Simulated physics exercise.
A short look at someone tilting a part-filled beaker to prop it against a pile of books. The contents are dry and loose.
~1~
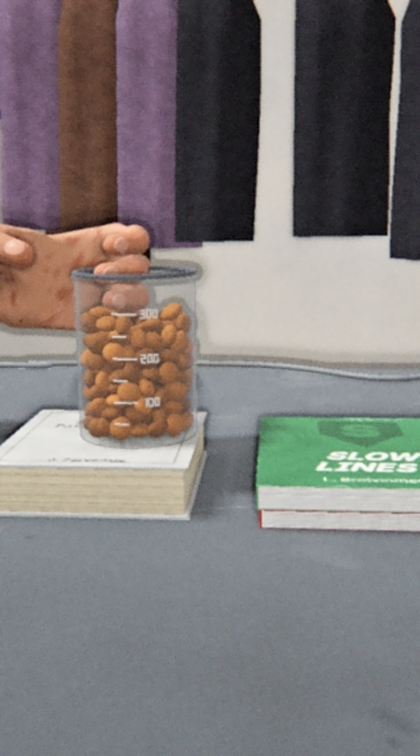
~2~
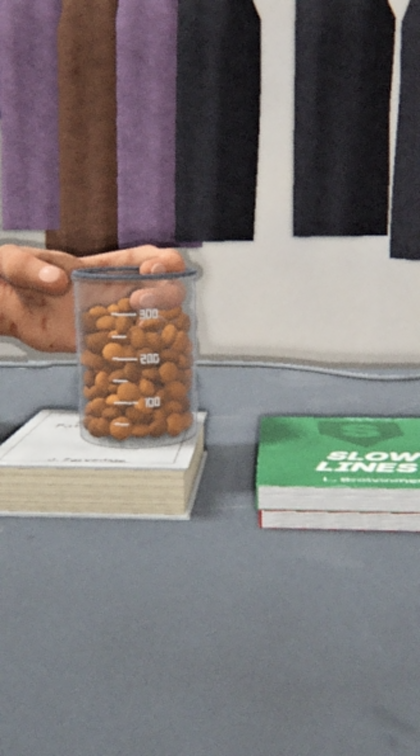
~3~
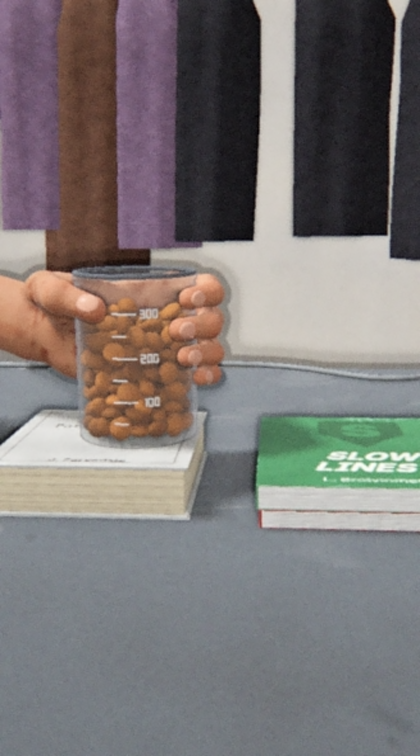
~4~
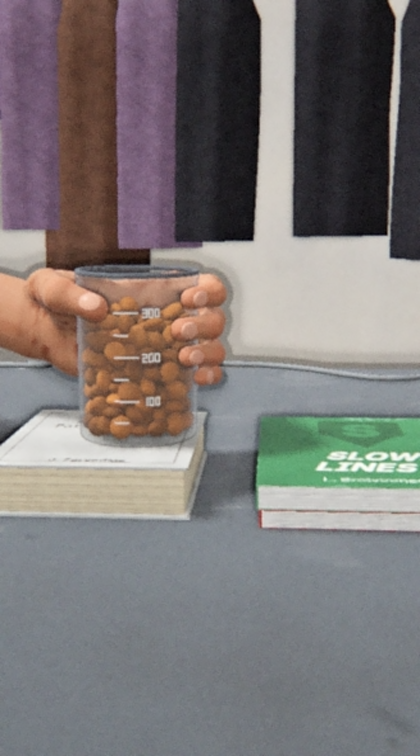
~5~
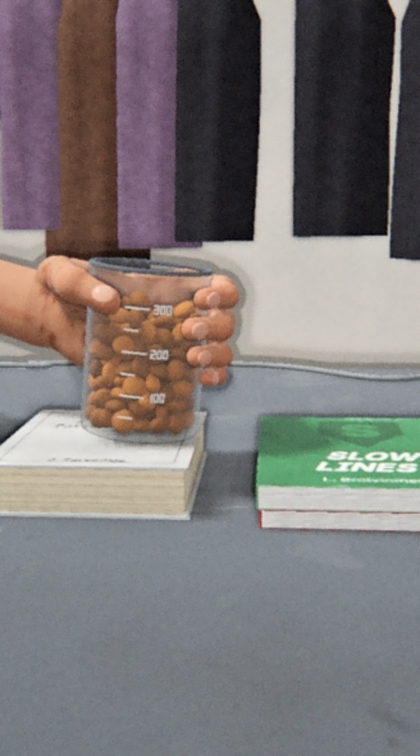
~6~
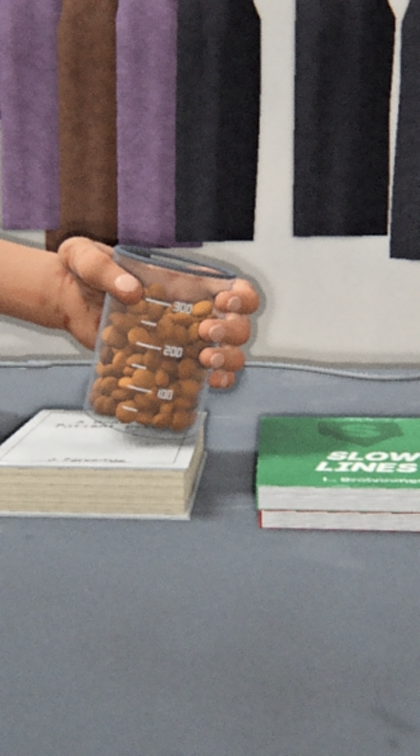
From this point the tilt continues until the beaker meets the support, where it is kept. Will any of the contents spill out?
Yes: I bet the contents overflow at that angle.
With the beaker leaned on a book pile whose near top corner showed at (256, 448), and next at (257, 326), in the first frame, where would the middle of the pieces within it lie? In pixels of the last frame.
(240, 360) and (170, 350), approximately.
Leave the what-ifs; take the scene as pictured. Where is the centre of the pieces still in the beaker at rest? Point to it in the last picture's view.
In the last picture it's around (273, 404), give or take.
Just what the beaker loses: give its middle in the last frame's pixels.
About (399, 438).
Then, 0.35 s past the last view, the beaker leans 37°; everything is still inside.
Then, 0.78 s past the last view, the beaker leans 66°; everything is still inside.
Then, 1.26 s past the last view, the beaker leans 97°; a small part of the bits of cat kibble out of it.
Finally, the beaker rests on the book pile at 99°; a small part of the bits of cat kibble out of it.
